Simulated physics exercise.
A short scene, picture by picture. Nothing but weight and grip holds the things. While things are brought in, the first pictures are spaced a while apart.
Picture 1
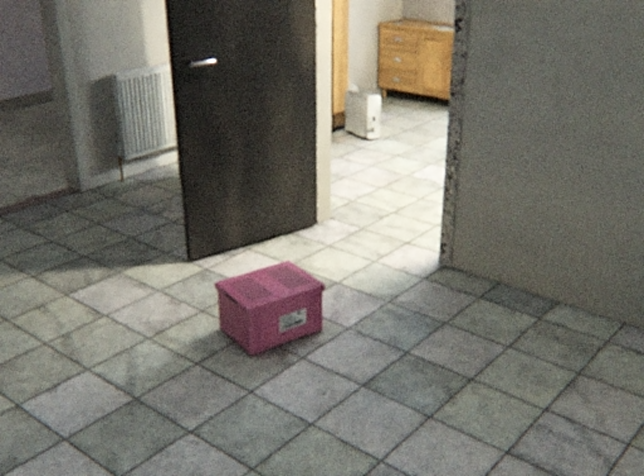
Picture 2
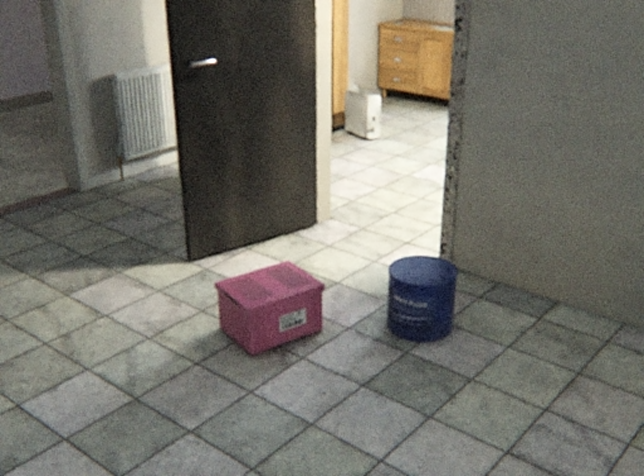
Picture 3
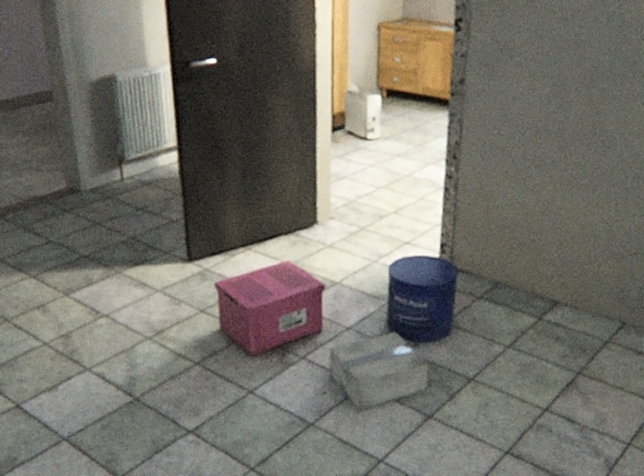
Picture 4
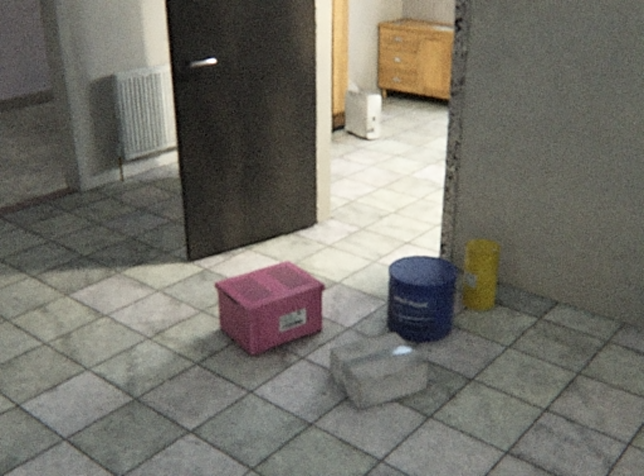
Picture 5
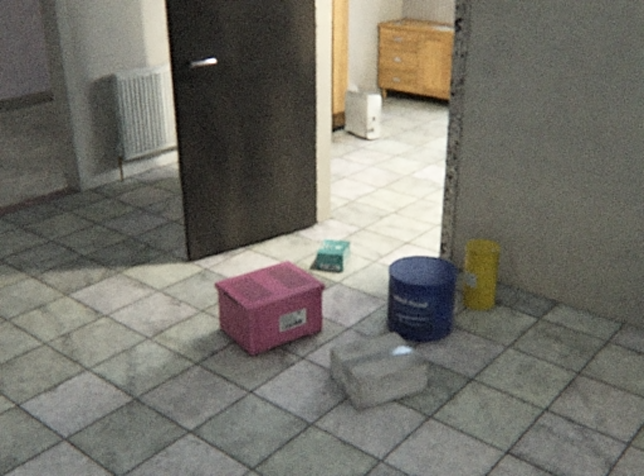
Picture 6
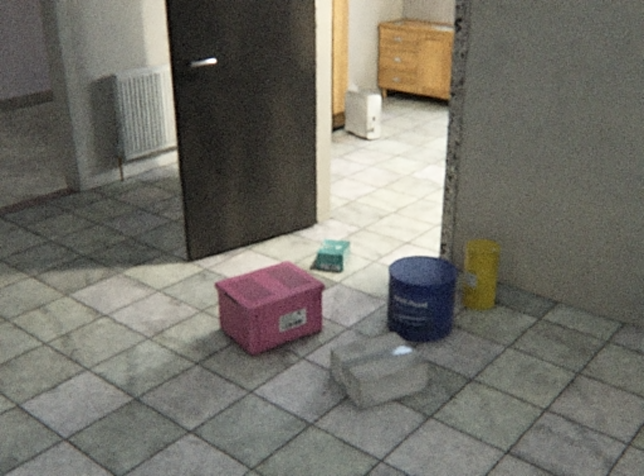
In this clip, a pink tote sits on a tiled floor near a wide-open, motionless dark door, and a blue pail, a white parcel, a yellow canister and a small turquoise box appear around it one after another.
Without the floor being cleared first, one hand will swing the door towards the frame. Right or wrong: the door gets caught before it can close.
Wrong.
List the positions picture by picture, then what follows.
In the first frame, door wide open and still.
In the second frame, door wide open and still; pink tote (270, 307).
In the third frame, door wide open and still; blue pail (421, 298).
In the fourth frame, door wide open and still; white parcel (378, 369); pink tote (270, 307).
In the fifth frame, door wide open and still; yellow canister (481, 275); blue pail (421, 298).
In the sixth frame, door wide open and still; turquoise box (334, 255); white parcel (378, 369).
Then, 1.10 s on from there, open by 73°.
Then, 1.80 s on from there, open by 37°; turquoise box shifted about its own width near (355, 253).
Then, 2.10 s on from there, open by 21°; turquoise box shifted about its own width near (379, 248).
Then, 2.40 s on from there, open by 5°; turquoise box shifted well along near (399, 240).
In the end, open by 0°; moved from the start, turquoise box; the other 4 unmoved. At the end, from the last picture's camera, turquoise box near (408, 234).
